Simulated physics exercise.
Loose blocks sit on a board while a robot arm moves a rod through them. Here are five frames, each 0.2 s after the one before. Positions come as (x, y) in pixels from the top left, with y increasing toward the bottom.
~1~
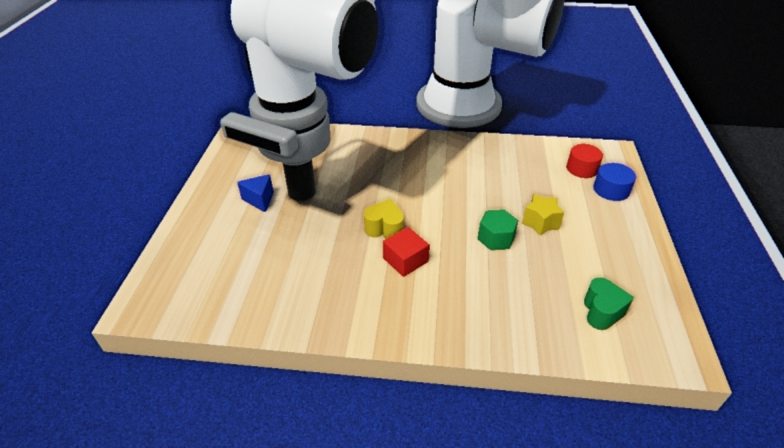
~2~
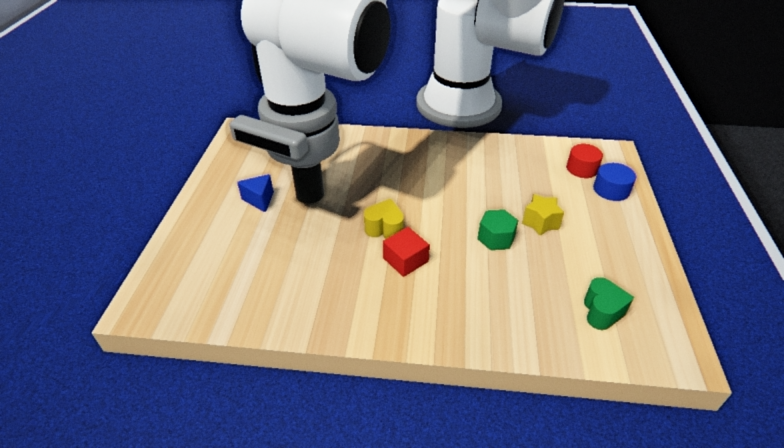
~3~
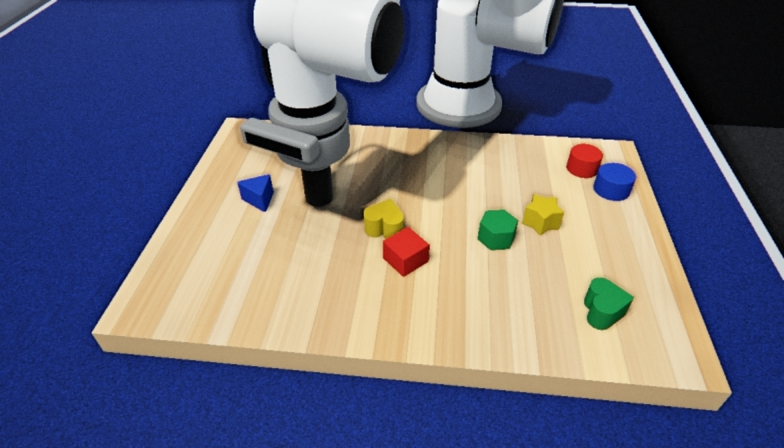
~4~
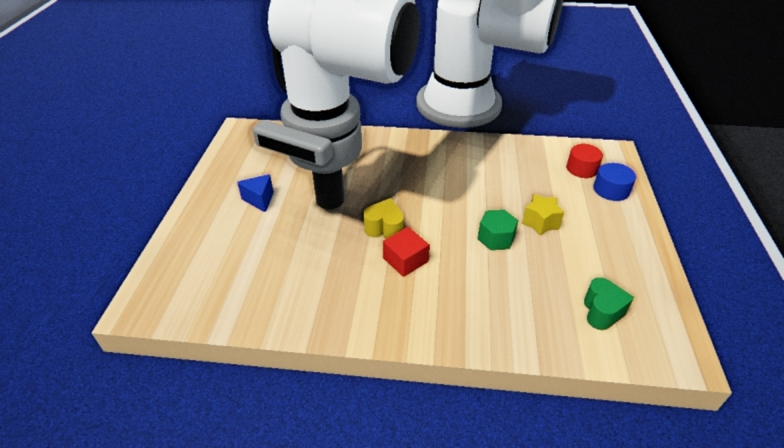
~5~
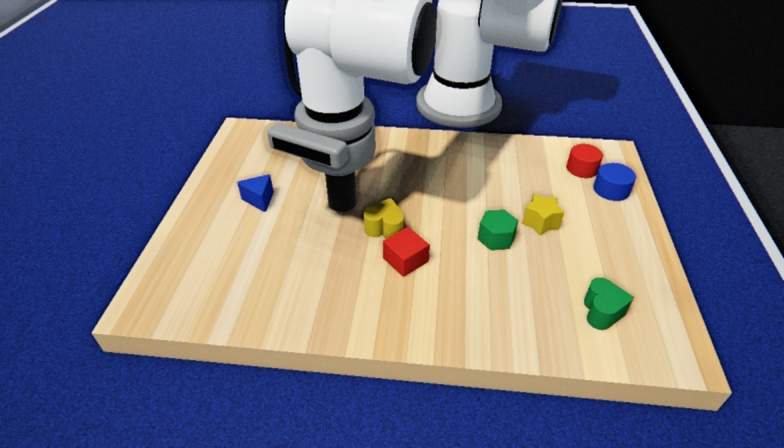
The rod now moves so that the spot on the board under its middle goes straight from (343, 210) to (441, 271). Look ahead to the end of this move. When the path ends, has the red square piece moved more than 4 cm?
I expect so.
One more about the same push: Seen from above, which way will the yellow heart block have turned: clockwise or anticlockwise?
From above, counter-clockwise.
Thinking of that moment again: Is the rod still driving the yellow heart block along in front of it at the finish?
My answer is no.
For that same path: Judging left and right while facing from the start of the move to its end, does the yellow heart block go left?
My answer is yes.
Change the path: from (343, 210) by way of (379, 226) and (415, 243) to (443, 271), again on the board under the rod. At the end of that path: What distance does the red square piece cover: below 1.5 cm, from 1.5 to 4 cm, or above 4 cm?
It shifts over 4 cm.
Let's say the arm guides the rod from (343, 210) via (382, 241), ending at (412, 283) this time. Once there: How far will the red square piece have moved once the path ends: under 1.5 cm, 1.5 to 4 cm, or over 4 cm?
Its final spot will lie more than 4 cm from the current one.
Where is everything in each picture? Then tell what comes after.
In the first frame, lower end of the rod (302, 192), tops of blocks, yellow heart block (385, 212), red square piece (406, 242), green hexagonal block (499, 220).
In the second frame, rod (310, 195), blocks as before.
In the third frame, rod (320, 198), blocks as before.
In the fourth frame, rod (330, 200), blocks as before.
In the fifth frame, rod (343, 203), yellow heart block (385, 212), red square piece (406, 242), green hexagonal block (499, 220).
The first path, step by step. One third of the way, rod (373, 222); yellow heart block (403, 217), turned 25° anticlockwise.
Two thirds of the way, rod (405, 242); yellow heart block (434, 223), turned 90° anticlockwise; red square piece (426, 256), turned 50° clockwise.
At the end, rod (441, 263); yellow heart block (440, 224), turned 105° anticlockwise; red square piece (450, 283), turned 85° clockwise; green hexagonal block not moved.
